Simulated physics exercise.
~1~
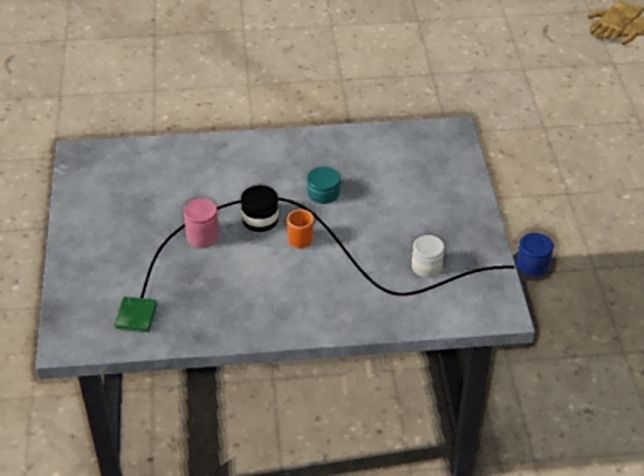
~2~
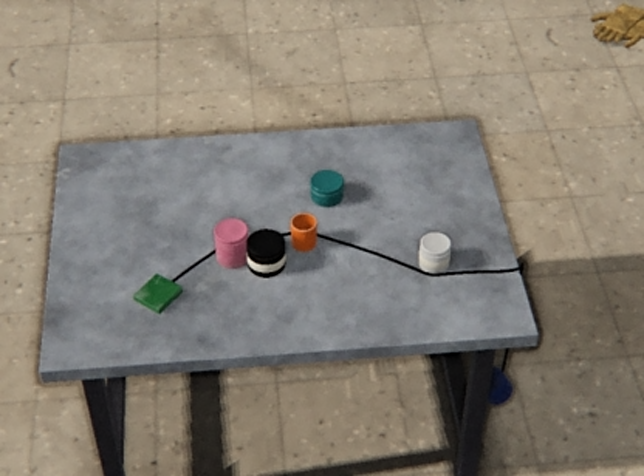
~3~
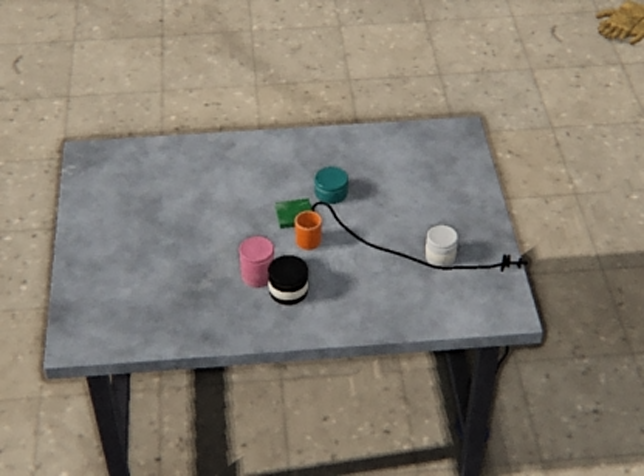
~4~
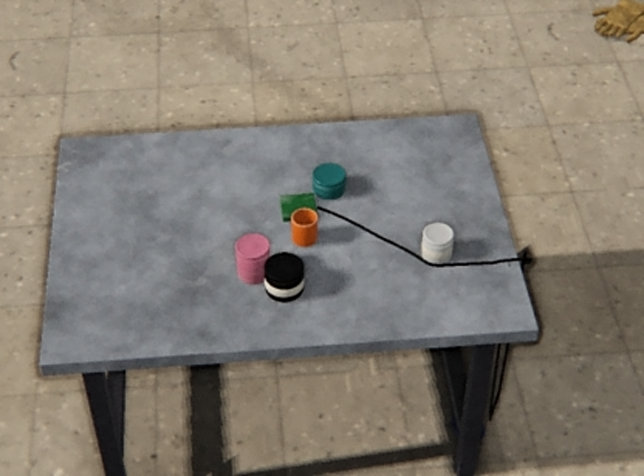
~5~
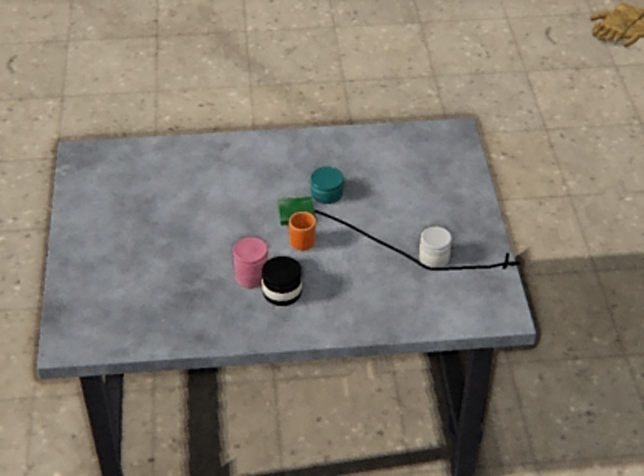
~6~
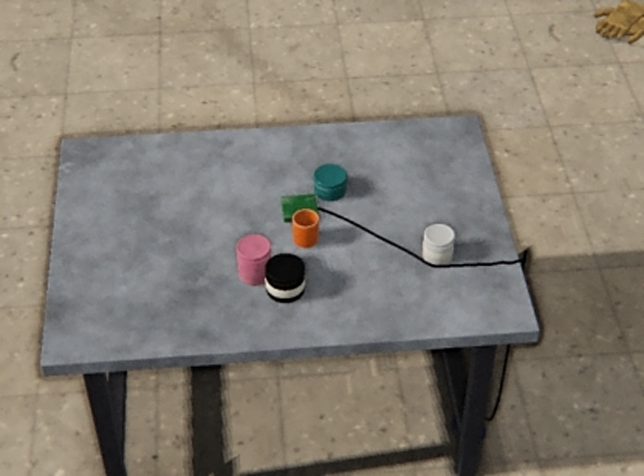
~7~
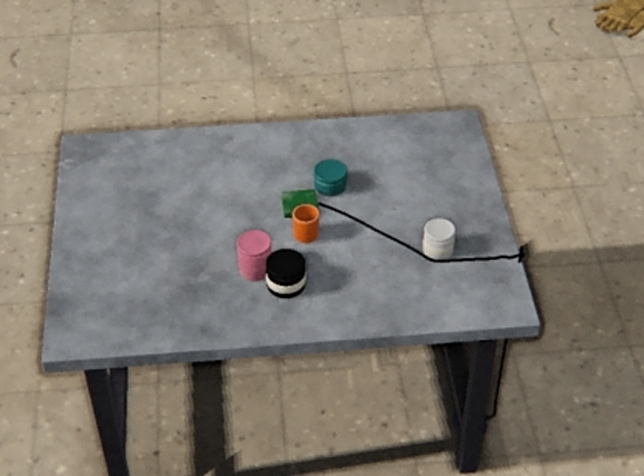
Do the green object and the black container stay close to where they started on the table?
No, both end well away from their starting places. The green object finishes behind the orange mug, and the black container sits nearer the front edge of the table.
